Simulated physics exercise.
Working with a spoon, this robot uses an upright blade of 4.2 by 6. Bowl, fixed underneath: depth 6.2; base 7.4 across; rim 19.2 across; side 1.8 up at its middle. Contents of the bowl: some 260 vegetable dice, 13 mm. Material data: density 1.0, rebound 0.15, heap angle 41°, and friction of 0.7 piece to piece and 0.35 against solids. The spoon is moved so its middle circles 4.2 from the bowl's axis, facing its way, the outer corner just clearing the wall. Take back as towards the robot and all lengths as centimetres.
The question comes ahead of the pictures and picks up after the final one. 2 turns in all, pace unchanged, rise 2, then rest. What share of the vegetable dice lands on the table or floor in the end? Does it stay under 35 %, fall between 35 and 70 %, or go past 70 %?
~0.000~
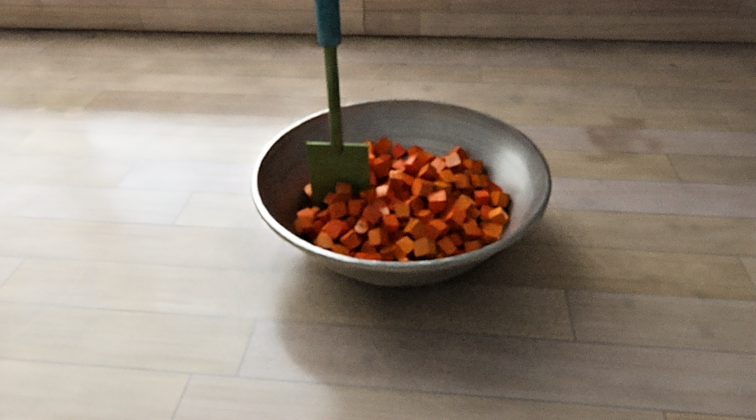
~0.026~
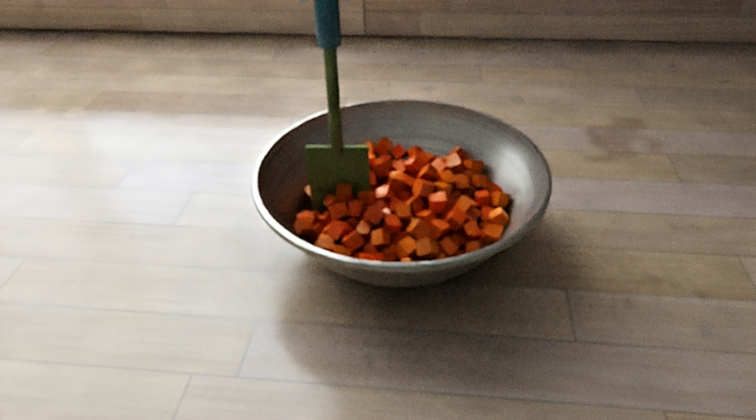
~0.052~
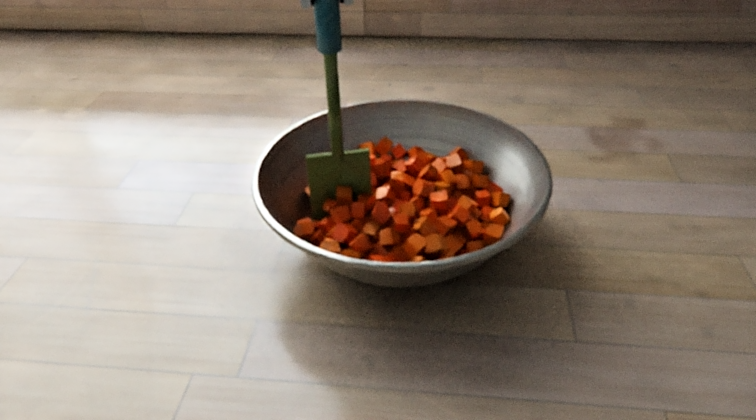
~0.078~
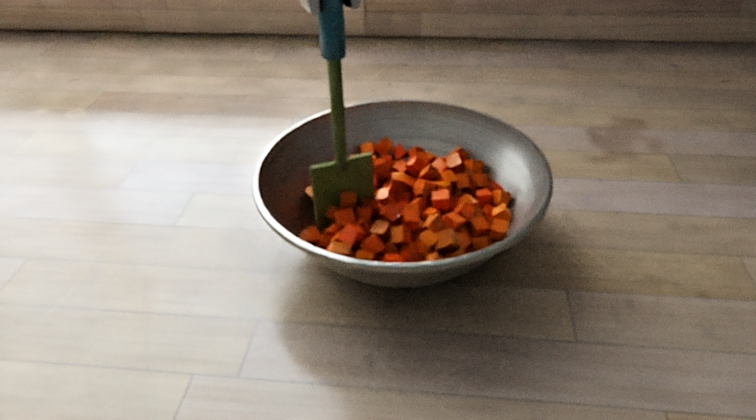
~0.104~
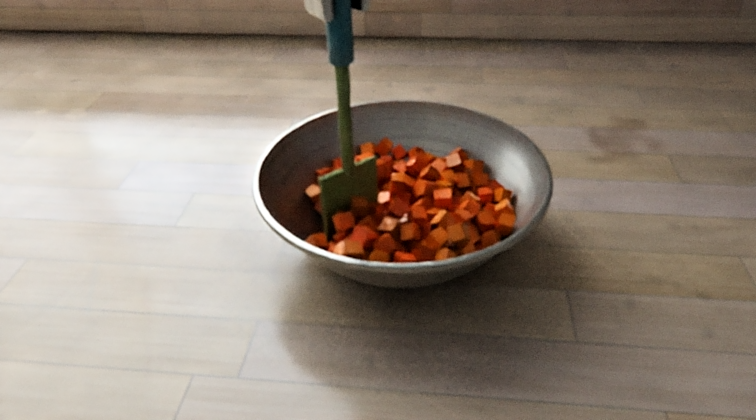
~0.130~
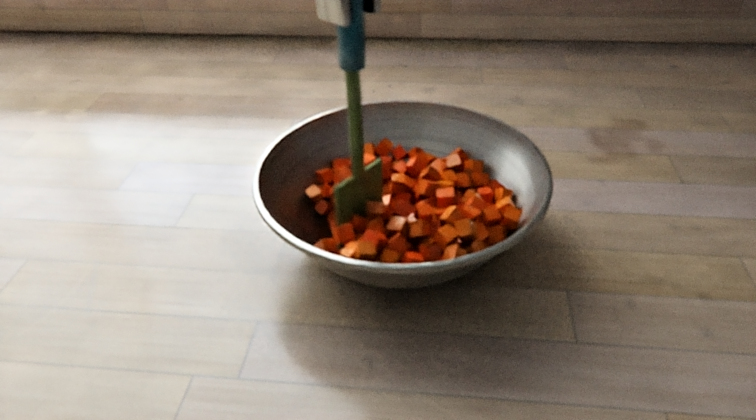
It stays under 35 %.
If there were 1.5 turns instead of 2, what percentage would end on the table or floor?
About 20 per cent.
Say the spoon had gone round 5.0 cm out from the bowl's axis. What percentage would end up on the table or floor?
Near 20 percent.
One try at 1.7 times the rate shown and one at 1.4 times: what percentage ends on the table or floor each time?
Estimates in order: Some 40 % and some 35 %.
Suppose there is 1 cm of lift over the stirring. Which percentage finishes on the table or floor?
35 per cent, roughly.
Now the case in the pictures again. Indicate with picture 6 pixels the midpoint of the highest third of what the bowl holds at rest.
Somewhere close to (395, 167).
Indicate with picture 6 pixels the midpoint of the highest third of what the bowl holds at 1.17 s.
Estimated centre: (449, 147).
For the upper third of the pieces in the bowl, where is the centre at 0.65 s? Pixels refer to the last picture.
Centre of upper third: Approx. (322, 163) px.
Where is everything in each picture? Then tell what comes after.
Spoon neck at (336, 124), 0° round; upper third of the load around (404, 197), from x 305 to 500, top at y 145; 261 in the bowl, in the first picture.
Spoon neck at (335, 126), 4° round; upper third of the load around (404, 198), from x 305 to 500, top at y 145, in the second picture.
Spoon neck at (336, 133), 16° round; upper third of the load around (407, 206), from x 305 to 500, top at y 145, in the third picture.
Spoon neck at (340, 140), 29° round; upper third of the load around (411, 214), from x 310 to 500, top at y 145, in the fourth picture.
Spoon neck at (347, 147), 42° round; upper third of the load around (417, 217), from x 315 to 505, top at y 145, in the fifth picture.
Spoon neck at (357, 153), 55° round; upper third of the load around (423, 218), from x 315 to 510, top at y 150; 261 in the bowl, in the sixth picture.
By 0.65 s, 317° round, highest piece 8 above the table; 223 in the bowl, 34 on the table or floor, 4 in flight or on the tool.
By 1.17 s, 219° round, highest piece 8 above the table; 198 in the bowl, 61 on the table or floor, 2 in flight or on the tool.
By 1.63 s, 0° round, highest piece 7 above the table; 194 in the bowl, 67 on the table or floor.
By 2.33 s, 0° round, highest piece 7 above the table; 194 in the bowl, 67 on the table or floor.
Final count, 194 in the bowl, 67 on the table or floor. That is 26 % on the table or floor.
